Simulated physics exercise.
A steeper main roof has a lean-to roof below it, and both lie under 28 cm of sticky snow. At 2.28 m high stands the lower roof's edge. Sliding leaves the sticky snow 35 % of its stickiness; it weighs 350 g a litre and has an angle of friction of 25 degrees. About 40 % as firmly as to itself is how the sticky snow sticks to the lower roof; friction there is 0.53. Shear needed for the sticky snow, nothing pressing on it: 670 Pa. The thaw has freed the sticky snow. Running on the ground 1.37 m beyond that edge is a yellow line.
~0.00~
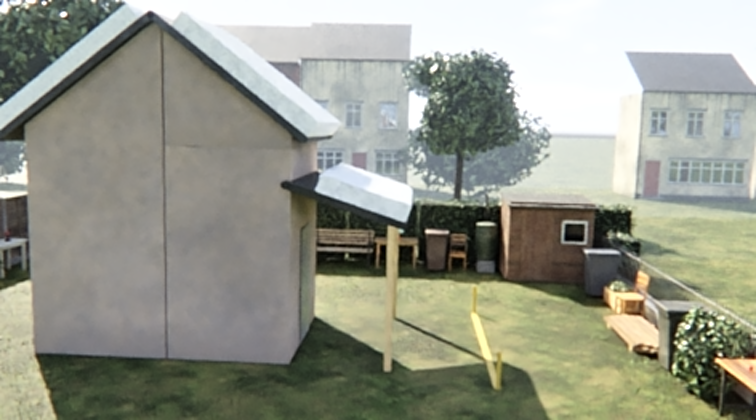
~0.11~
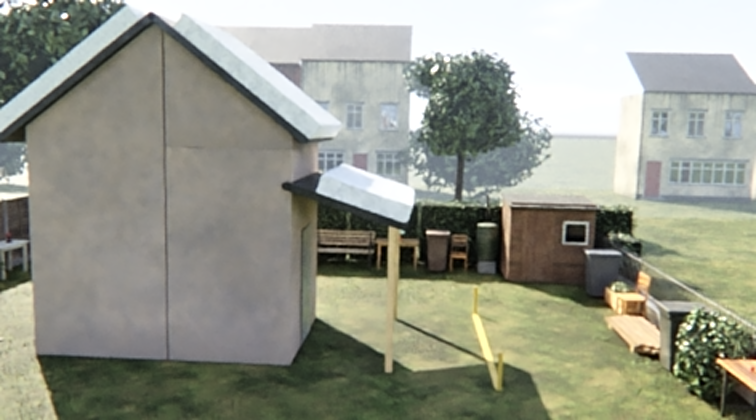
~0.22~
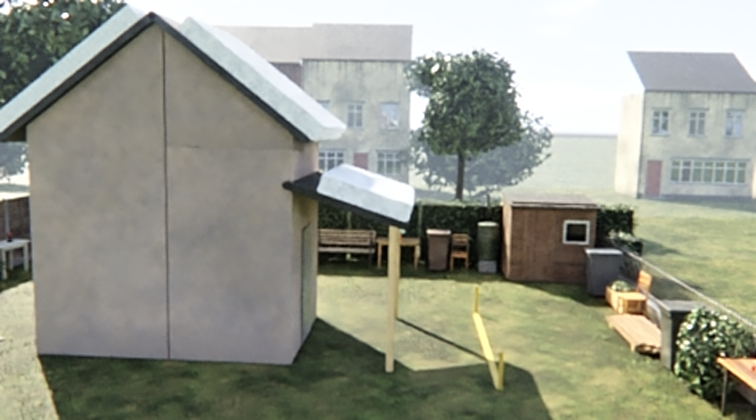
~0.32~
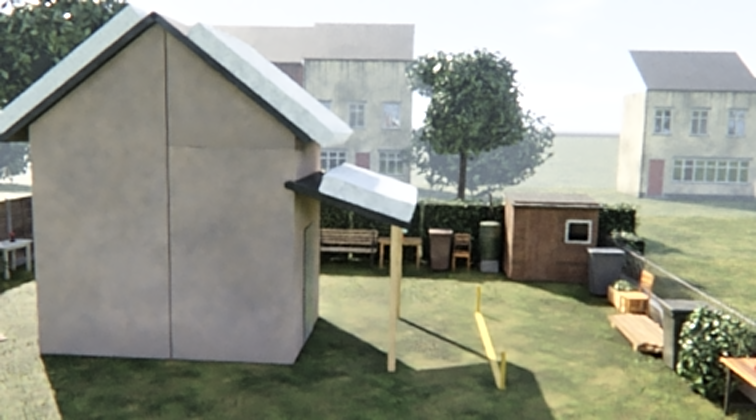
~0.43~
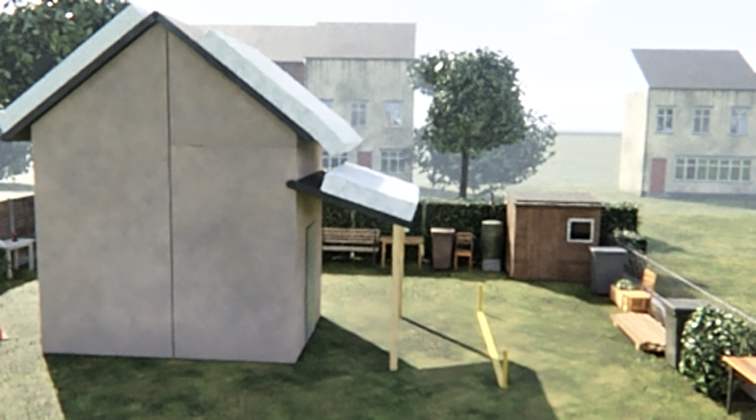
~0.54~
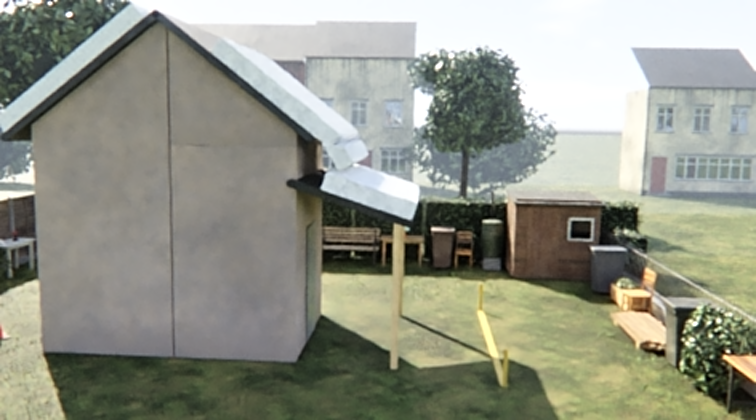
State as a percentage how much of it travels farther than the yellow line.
Roughly 34 per cent travels past the yellow line.
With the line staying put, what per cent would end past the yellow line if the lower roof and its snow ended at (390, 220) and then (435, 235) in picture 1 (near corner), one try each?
In turn about 40 %, 25 %.
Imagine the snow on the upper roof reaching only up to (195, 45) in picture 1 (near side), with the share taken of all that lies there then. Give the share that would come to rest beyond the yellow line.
Result: Approx. 25 % past the line.
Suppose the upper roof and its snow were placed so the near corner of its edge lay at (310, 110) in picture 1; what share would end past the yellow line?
Roughly 50 per cent.
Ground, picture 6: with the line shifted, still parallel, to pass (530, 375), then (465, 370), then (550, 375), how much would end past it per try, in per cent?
First try 25 per cent, second 50 per cent, third 16 per cent.
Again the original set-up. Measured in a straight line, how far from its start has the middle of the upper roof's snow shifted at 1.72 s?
Straight-line shift: Roughly 4.2 m.
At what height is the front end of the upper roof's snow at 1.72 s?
0.0 m or thereabouts.
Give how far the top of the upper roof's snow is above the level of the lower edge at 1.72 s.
At that moment the top of the snow is about 0.6 m above the lower edge.
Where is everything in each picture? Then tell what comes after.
Foremost bit of the sticky snow at (309, 128), in the first frame.
Foremost bit of the sticky snow at (311, 130), its middle shifted 2.5 cm, in the second frame.
Foremost bit of the sticky snow at (316, 133), its middle shifted 10.0 cm, 4 % of it past the upper edge, in one piece, in the third frame.
Foremost bit of the sticky snow at (325, 127), its middle shifted 23 cm, 9 % of it past the upper edge, in one piece, in the fourth frame.
Foremost bit of the sticky snow at (336, 142), its middle shifted 41 cm, 16 % of it past the upper edge, in one piece, in the fifth frame.
Foremost bit of the sticky snow at (346, 155), its middle shifted 64 cm, 26 % of it past the upper edge, cracking, in the sixth frame.
After 1.08 s, none is below the lower edge and 0 % is past the line.
After 1.72 s, 50 % is below the lower edge and 12 % is past the line.
After 2.36 s, 67 % is below the lower edge and 34 % is past the line.
After 3.00 s, 68 % is below the lower edge and 34 % is past the line.
After 4.60 s, 74 % is below the lower edge and 34 % is past the line.
